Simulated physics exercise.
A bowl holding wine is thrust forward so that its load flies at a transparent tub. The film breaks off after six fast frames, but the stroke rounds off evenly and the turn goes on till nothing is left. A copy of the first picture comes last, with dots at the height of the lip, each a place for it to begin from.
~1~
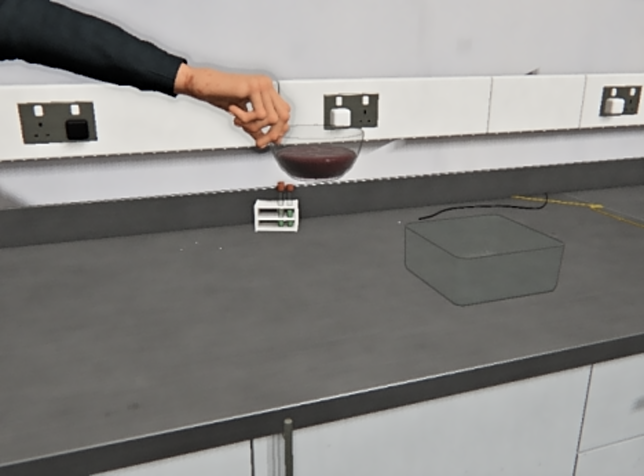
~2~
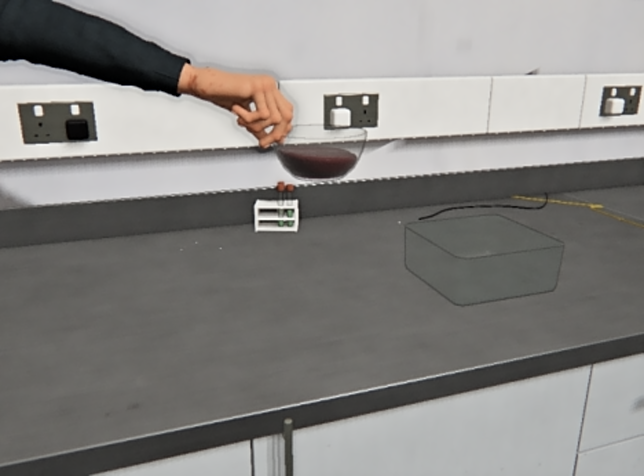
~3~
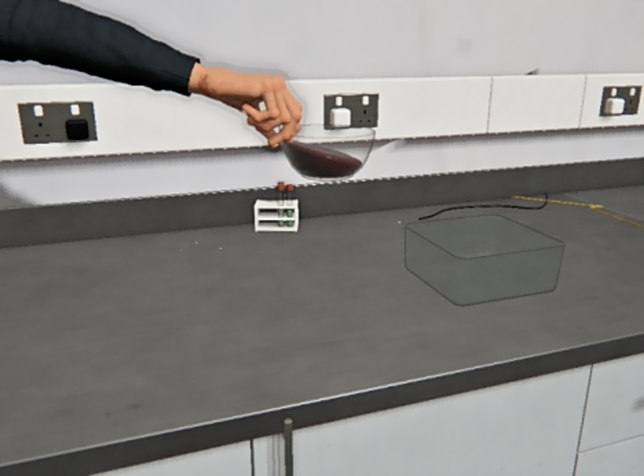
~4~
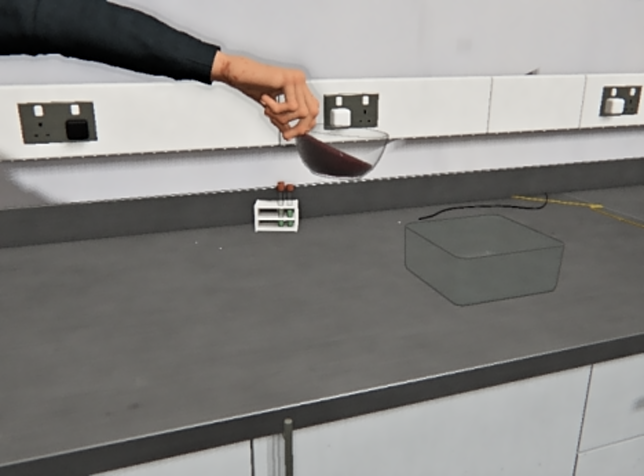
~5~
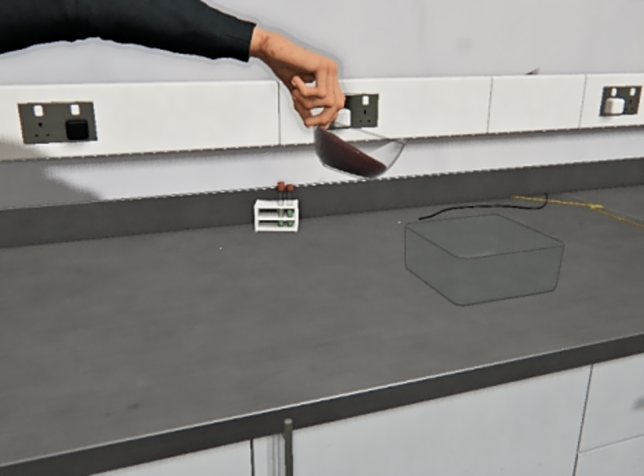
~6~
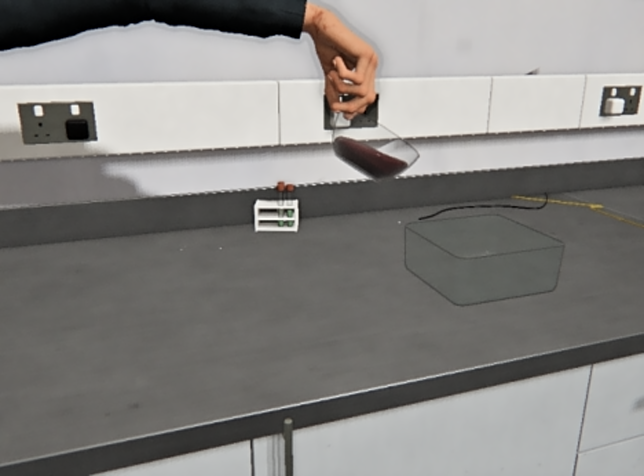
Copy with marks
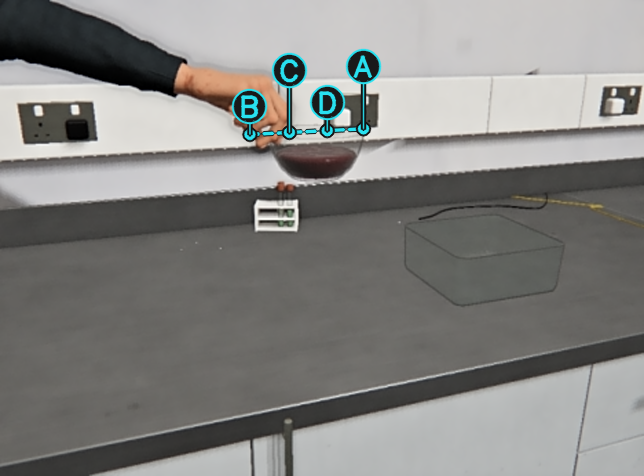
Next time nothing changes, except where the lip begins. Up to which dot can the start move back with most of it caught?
The limit is D.
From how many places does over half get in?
Two of the four.
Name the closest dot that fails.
That is dot C.
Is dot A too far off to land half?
No, that is safe.
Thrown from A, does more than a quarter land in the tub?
Yes, clearly.
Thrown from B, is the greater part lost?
Yes, it does.
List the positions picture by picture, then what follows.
Upright, lip at (359, 129); tub from (451, 306) to (553, 289); nothing has left yet, in the first picture.
Upright, lip at (362, 128); nothing has left yet, in the second picture.
Upright, lip at (370, 128); nothing has left yet, in the third picture.
Tipped about 6°, lip at (383, 132); nothing has left yet, in the fourth picture.
Tipped about 17°, lip at (399, 141); nothing has left yet, in the fifth picture.
Tipped about 34°, lip at (412, 154); nothing has left yet, in the sixth picture.
In cyan, A at (363, 128); B at (249, 134); C at (289, 132); D at (327, 130).
With A, about 80 % lands in the tub, 8 % falls short and 12 % goes beside or beyond.
With B, about 0 % lands in the tub, 98 % falls short.
With C, about 32 % lands in the tub, 58 % falls short and 9 % goes beside or beyond.
With D, about 66 % lands in the tub, 16 % falls short and 18 % goes beside or beyond.
